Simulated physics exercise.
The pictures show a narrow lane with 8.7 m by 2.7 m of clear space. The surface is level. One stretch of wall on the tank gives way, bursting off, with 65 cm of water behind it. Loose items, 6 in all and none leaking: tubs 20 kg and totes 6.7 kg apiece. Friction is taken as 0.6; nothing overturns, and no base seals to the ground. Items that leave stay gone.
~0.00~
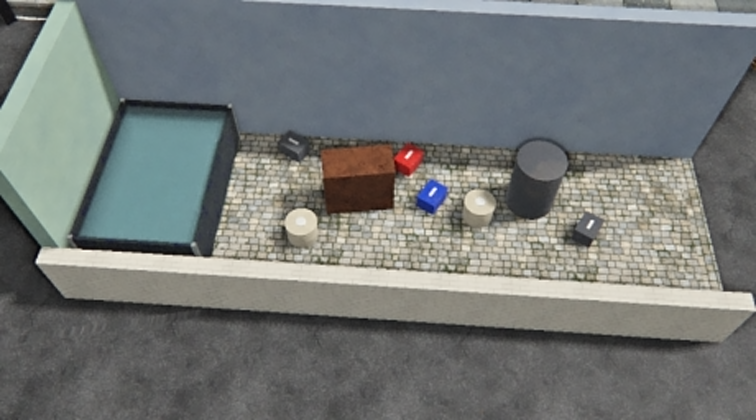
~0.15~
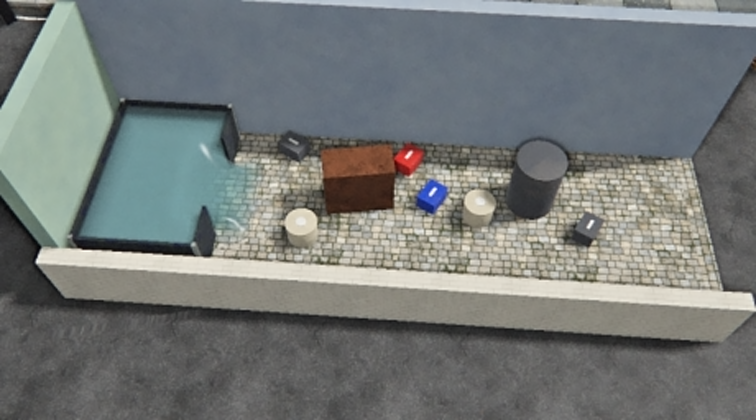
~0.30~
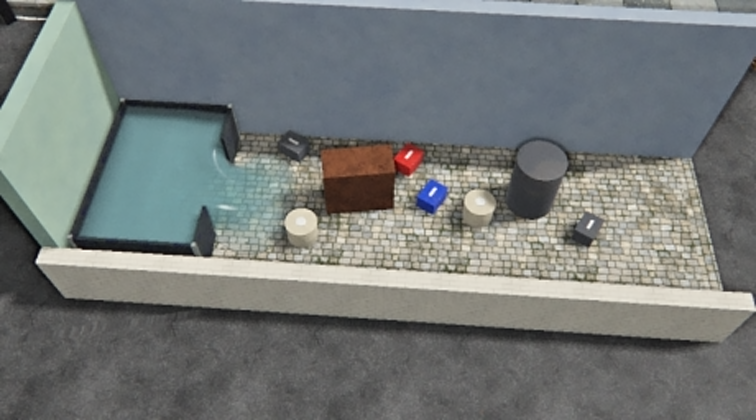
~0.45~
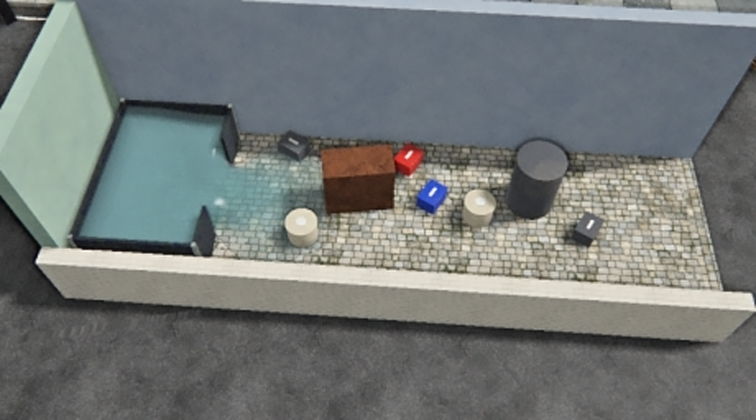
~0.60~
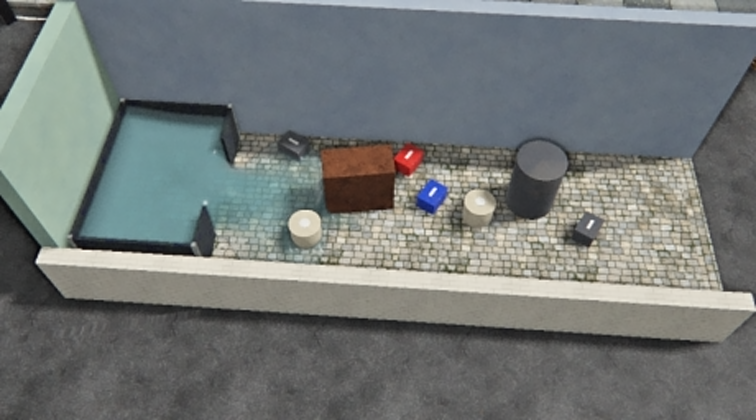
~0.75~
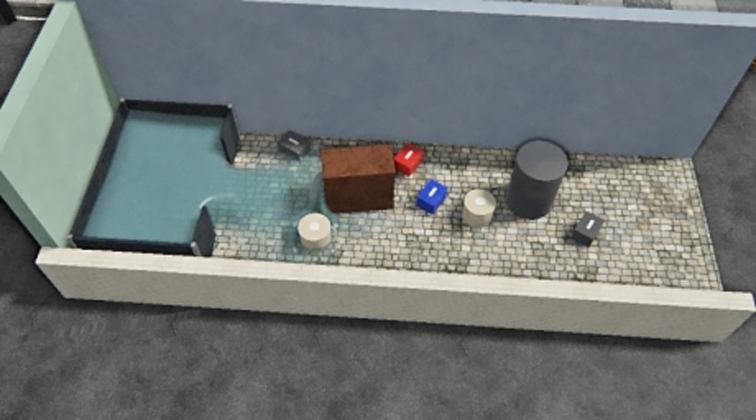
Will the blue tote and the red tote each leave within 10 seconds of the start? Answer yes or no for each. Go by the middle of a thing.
Blue tote - no, red tote - no.
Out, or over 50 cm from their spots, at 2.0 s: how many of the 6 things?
I count 2 of them.
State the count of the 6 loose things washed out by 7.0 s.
That would be 1.
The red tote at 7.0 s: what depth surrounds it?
Roughly 5 cm at that moment.
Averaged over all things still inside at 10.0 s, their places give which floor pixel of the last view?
The average lands around (519, 222).
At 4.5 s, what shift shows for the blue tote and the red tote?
About 60 cm and 140 cm, respectively.
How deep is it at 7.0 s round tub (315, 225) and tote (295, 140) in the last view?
About 5 and 8 cm.
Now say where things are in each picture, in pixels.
The first frame shows the blue tote at (433, 192), on the bottom; the red tote at (409, 155) rests on the ground; water covers 3.7 m2; 0 of 6 have shifted.
The second frame shows the blue tote at (433, 192), on the bottom; the red tote at (409, 155), on the bottom; water covers 4.5 m2; 0 of 6 have shifted.
The third frame shows the blue tote at (433, 192), on the bottom; the red tote at (409, 155) rests on the ground; water covers 5.4 m2; 0 of 6 have shifted.
The fourth frame shows the blue tote at (433, 192), on the bottom; the red tote at (409, 155), on the bottom; 6.3 m2 under water; 0 of 6 have shifted.
The fifth frame shows the blue tote at (433, 192) rests on the ground; the red tote at (409, 155) rests on the ground; 7.0 m2 under water; 1 of 6 have shifted.
The sixth frame shows the blue tote at (433, 192) rests on the ground; the red tote at (409, 155), on the bottom; water covers 7.9 m2; 1 of 6 have shifted.
After 2.0 s the blue tote is near (433, 192), 0.0 m from its start, aground; the red tote is near (492, 184), 1.3 m from its start, aground; 0 of 6 are out; 0 afloat.
After 4.5 s the blue tote is near (402, 210), 0.6 m from its start, afloat; the red tote is near (490, 194), 1.4 m from its start, afloat; 1 of 6 are out; 3 afloat.
After 7.0 s the blue tote is near (370, 229), 1.1 m from its start, afloat; the red tote is near (422, 199), 0.8 m from its start, aground; 1 of 6 are out; 2 afloat.
After 10.0 s the blue tote is near (476, 243), 1.0 m from its start, afloat; the red tote is near (408, 193), 0.7 m from its start, afloat; 1 of 6 are out; 3 afloat.
